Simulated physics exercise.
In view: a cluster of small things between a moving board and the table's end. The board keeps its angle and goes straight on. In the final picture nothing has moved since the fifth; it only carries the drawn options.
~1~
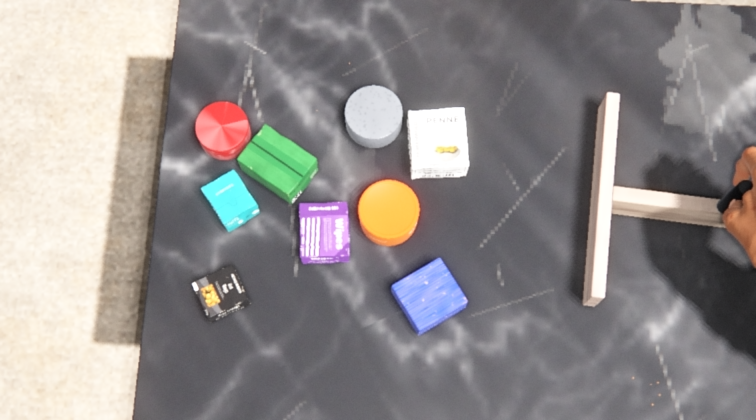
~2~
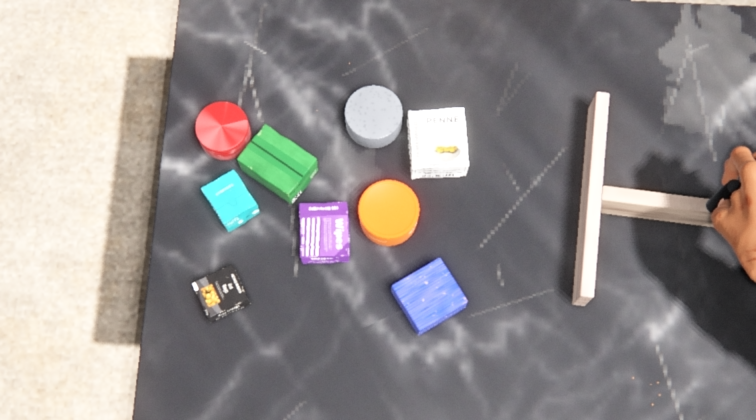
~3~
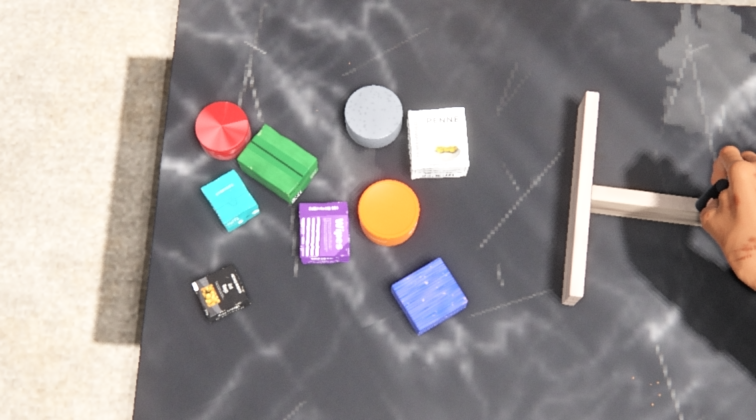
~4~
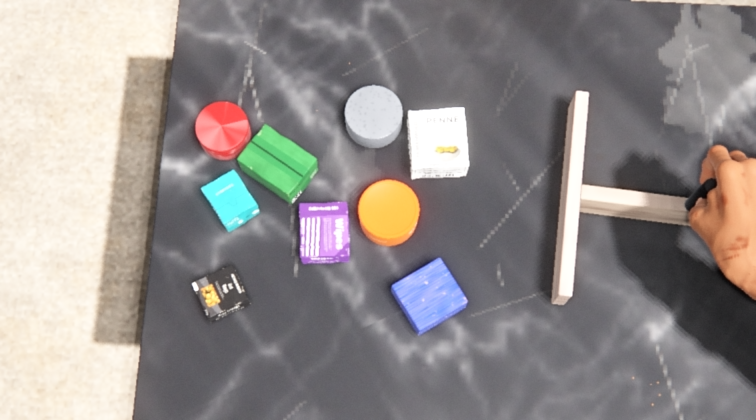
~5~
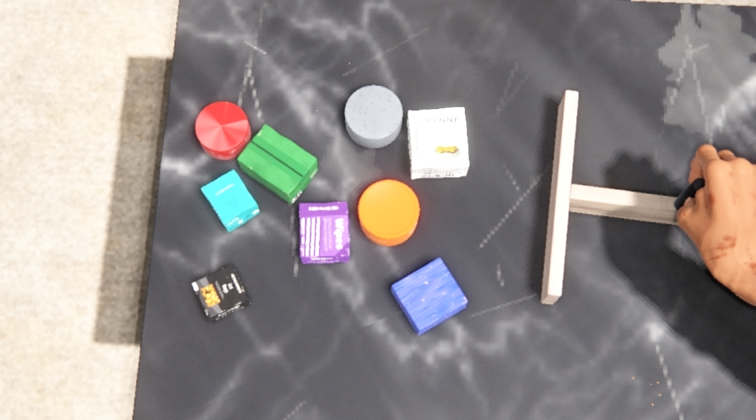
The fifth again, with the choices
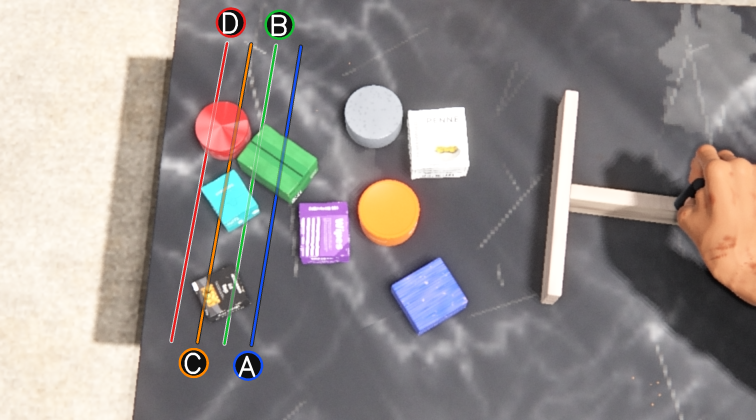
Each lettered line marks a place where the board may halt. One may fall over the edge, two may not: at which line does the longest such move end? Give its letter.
Up to line B.
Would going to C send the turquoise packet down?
Yes.
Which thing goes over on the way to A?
The red tin.
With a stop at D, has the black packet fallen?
No.
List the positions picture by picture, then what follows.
Purple box (325, 233); turquoise packet (231, 201); green box (278, 164), in the first frame.
Board (596, 191); grey pot (373, 117), in the second frame.
Board (584, 191); red tin (224, 131), in the third frame.
Board (574, 190); blue block (429, 296), in the fourth frame.
Board (564, 190); purple box (325, 233); turquoise packet (231, 201); green box (278, 164), in the fifth frame.
On the marked copy, A at (277, 189); B at (251, 188); C at (225, 187); D at (200, 186).
Following B. Soon after the start, board (450, 185); blue block (402, 302); grey pot (365, 116).
Later, board (338, 179); red tin (212, 125); green box (253, 163).
In the end, board (252, 175); red tin over the edge; turquoise packet (160, 212); one fallen.
As for the rest, A is within the limit but short; C drops four; D drops four.
